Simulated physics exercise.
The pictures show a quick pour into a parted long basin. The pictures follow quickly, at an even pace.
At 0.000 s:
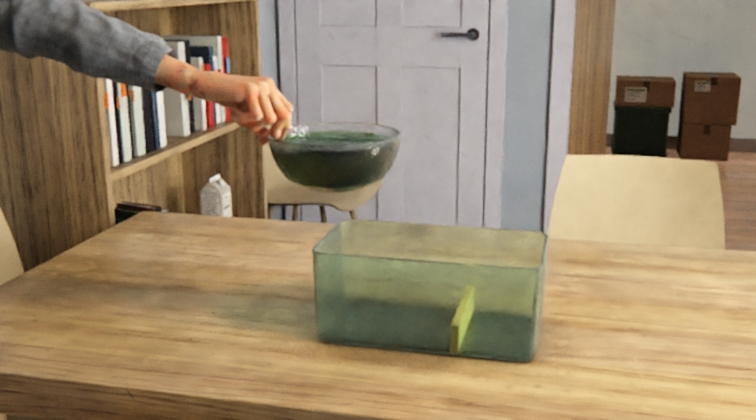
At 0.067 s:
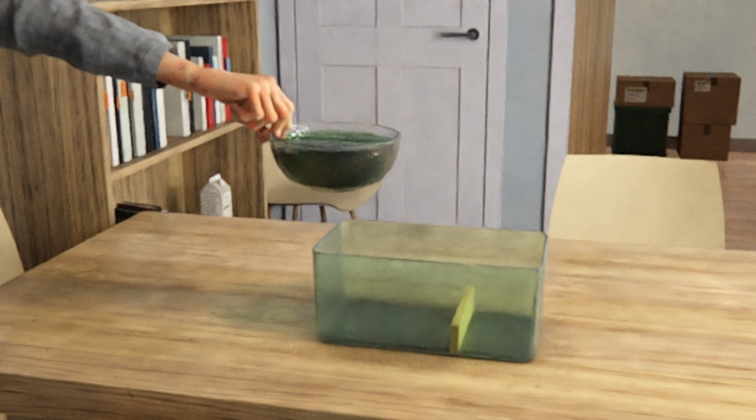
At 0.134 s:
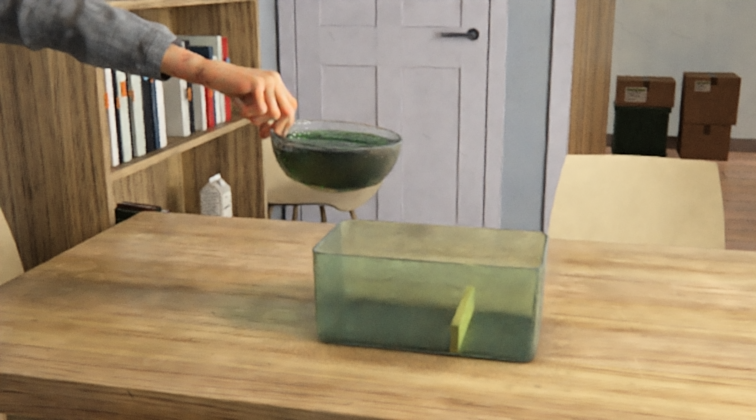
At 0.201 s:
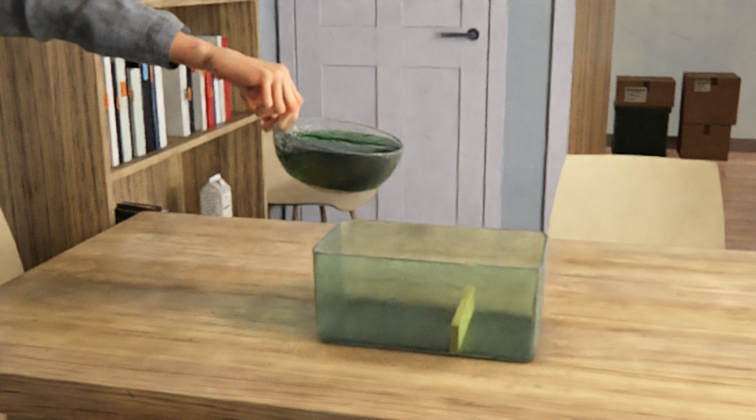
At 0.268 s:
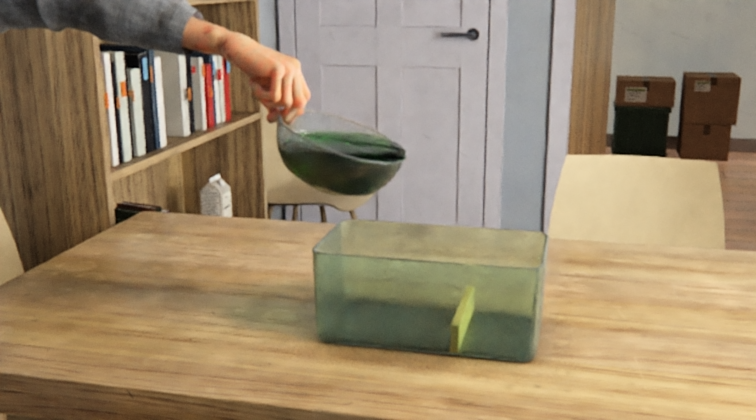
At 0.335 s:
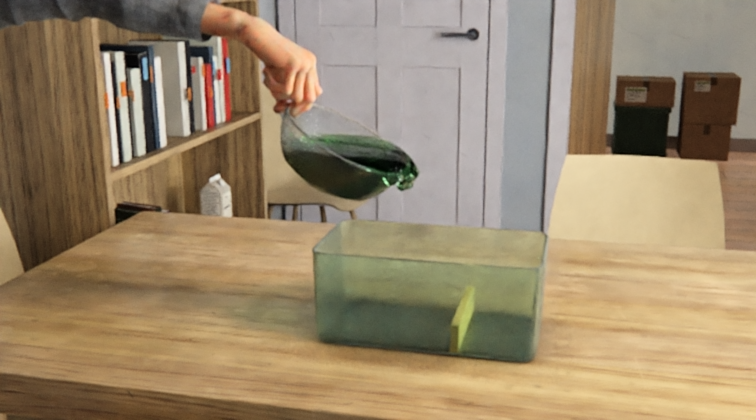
To begin with, a hand holds a glass bowl of dark green liquid nearly level above a clear rectangular container with a low yellow divider on a wooden table. The hand then rises, tilting the bowl steadily to the right, until green liquid spills over its lower right edge.
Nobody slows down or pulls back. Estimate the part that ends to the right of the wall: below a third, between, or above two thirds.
The share right of the wall is not even a third.
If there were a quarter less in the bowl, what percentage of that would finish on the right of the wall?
Close to 10 per cent.
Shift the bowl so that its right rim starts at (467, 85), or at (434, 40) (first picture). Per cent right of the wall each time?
About 55 and 50 per cent.
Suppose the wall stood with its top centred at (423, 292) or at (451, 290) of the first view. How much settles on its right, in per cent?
In turn 65 and 25 in a hundred.
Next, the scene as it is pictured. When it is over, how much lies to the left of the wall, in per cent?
Roughly 80 in a hundred.
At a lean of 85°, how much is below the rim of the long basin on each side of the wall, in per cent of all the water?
Left about 55, right about 10.
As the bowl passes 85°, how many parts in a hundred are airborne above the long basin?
Roughly 20 in a hundred.
A moment on, the bowl is tipped on its side and 14 per cent is still to pour, 53 is left of the wall and 12 right of it.
Next, the bowl is tipped right over and 0 per cent is still to pour, 81 is left of the wall and 16 right of it.
Then the bowl is tipped right over and 0 per cent is still to pour, 79 is left of the wall and 19 right of it.
Later the bowl is tipped right over and 0 per cent is still to pour, 78 is left of the wall and 19 right of it.
In the end 78 per cent lies left of the wall, 19 right of it and 2 outside.
